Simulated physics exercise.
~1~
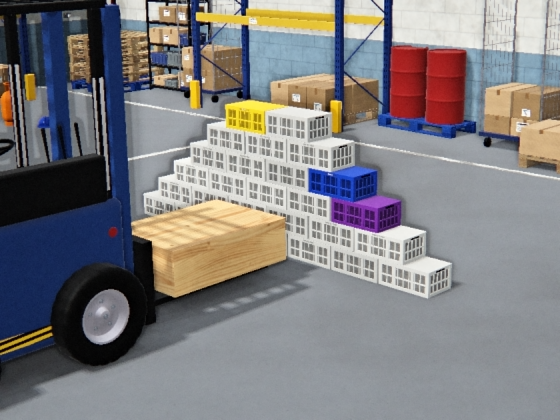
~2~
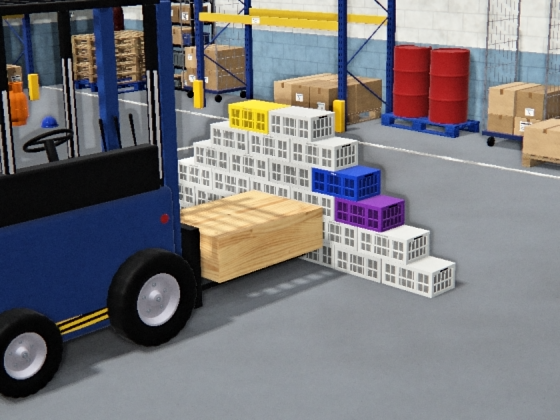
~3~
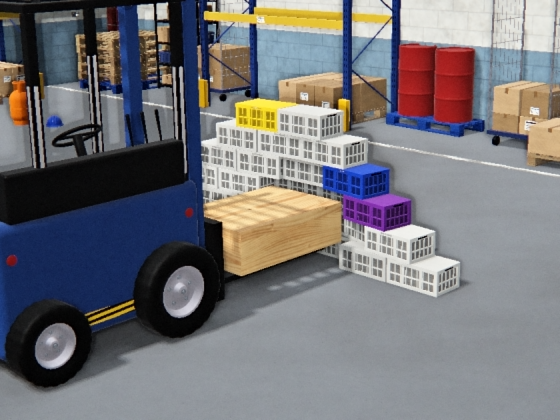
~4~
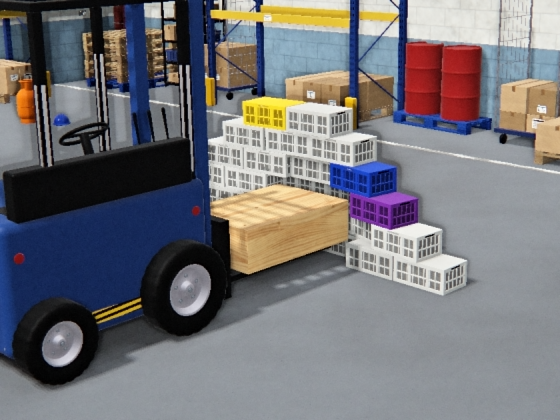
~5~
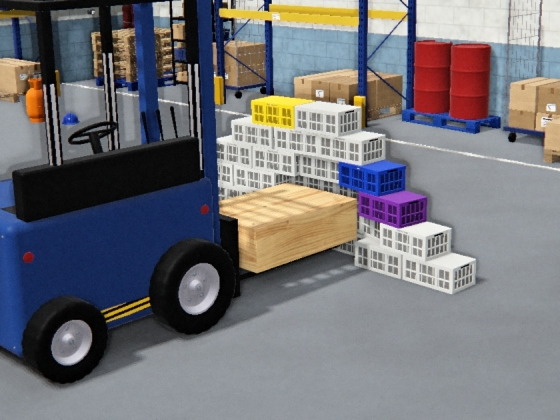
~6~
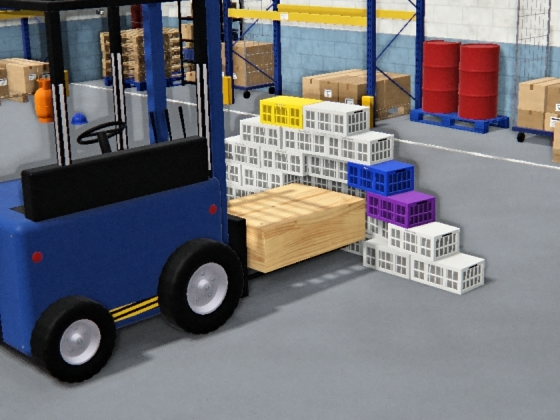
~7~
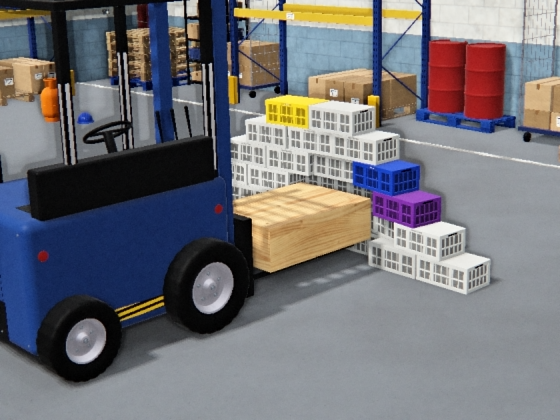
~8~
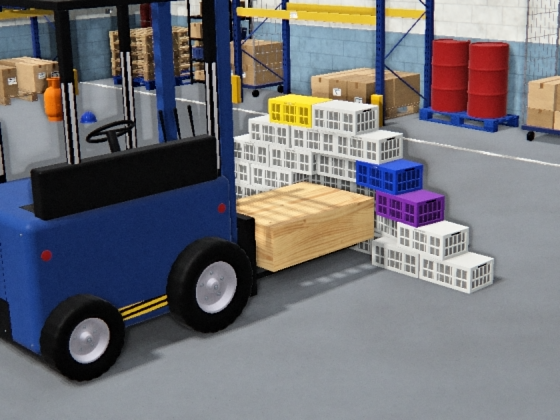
Blue forklift carrying a pale wooden load rolling right into a stepped wall of mostly white crates and stopping, every crate staying up.
